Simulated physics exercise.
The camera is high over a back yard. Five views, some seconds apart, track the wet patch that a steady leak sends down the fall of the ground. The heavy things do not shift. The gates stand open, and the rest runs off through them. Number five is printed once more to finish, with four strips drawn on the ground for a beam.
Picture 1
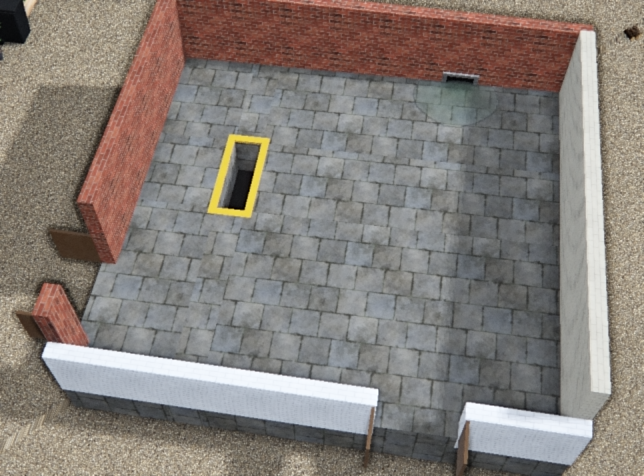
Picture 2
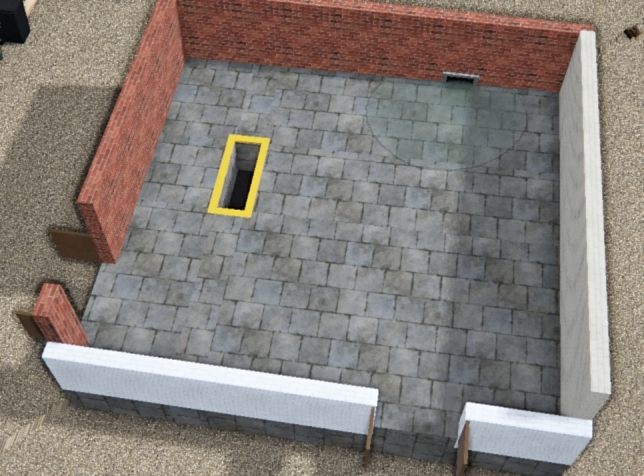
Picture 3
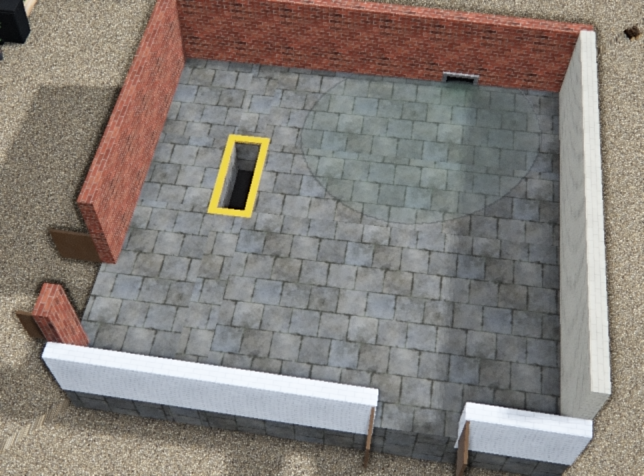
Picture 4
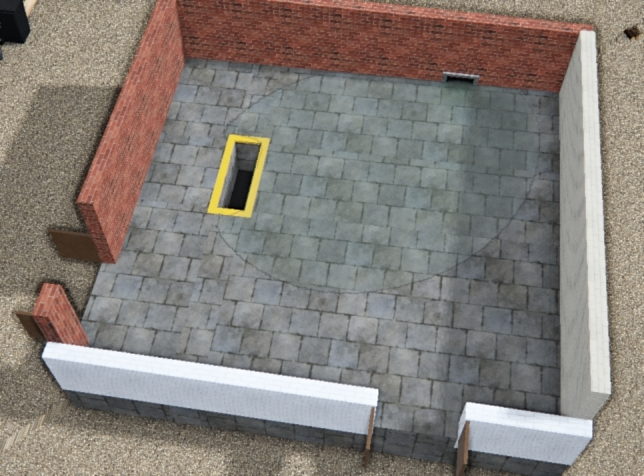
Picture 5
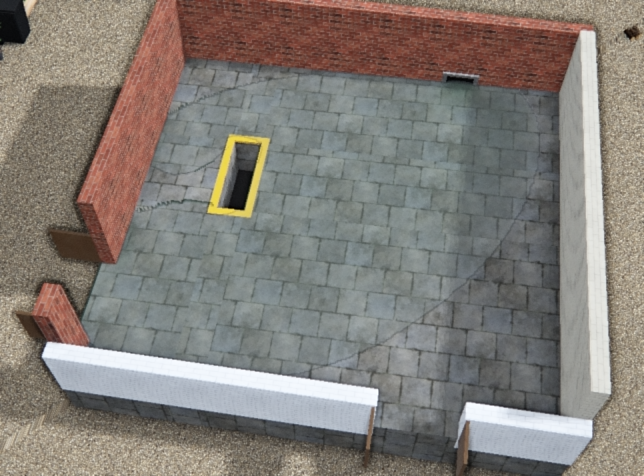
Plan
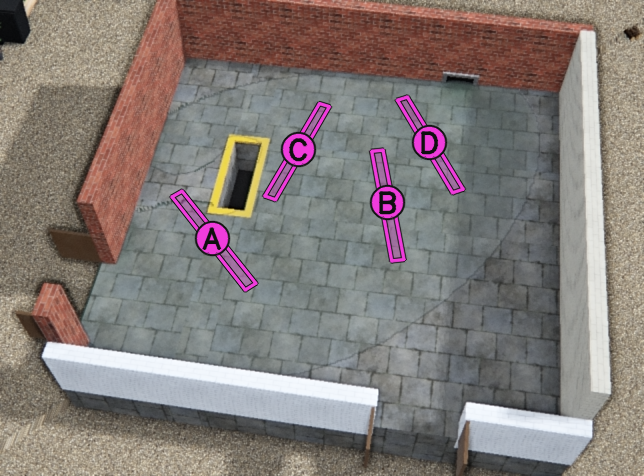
In a walled yard, shallow water spreads from the back wall across the paving, around the yellow drain.
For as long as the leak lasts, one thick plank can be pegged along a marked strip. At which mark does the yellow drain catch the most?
It is A.
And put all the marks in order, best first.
The order is A, B, D, C.
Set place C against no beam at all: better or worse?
It is worse.
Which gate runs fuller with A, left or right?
More leaves on the left.
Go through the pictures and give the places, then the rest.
Outfall at (460, 79); yellow drain at (240, 175); open gate at (103, 301); open gate at (417, 417); 3 % of the ground under water, visible out to (438, 118); yellow drain still dry, in the first frame.
In the second frame, 10 % of the ground under water, visible out to (444, 168); yellow drain still dry.
In the third frame, 23 % of the ground under water, visible out to (332, 190); yellow drain still dry.
In the fourth frame, 42 % of the ground under water, visible out to (252, 259); yellow drain taking water.
In the fifth frame, 65 % of the ground under water, visible out to (97, 320); yellow drain taking water.
In magenta, A from (177, 194) to (250, 286); B from (377, 150) to (397, 260); C from (270, 197) to (324, 105); D from (402, 98) to (457, 190).
For place A, about 47 % of the stream goes into the yellow drain, about 53 % out by the gates.
For place B, about 27 % of the stream goes into the yellow drain, about 73 % out by the gates.
For place C, about 5 % of the stream goes into the yellow drain, about 95 % out by the gates.
For place D, about 9 % of the stream goes into the yellow drain, about 91 % out by the gates.
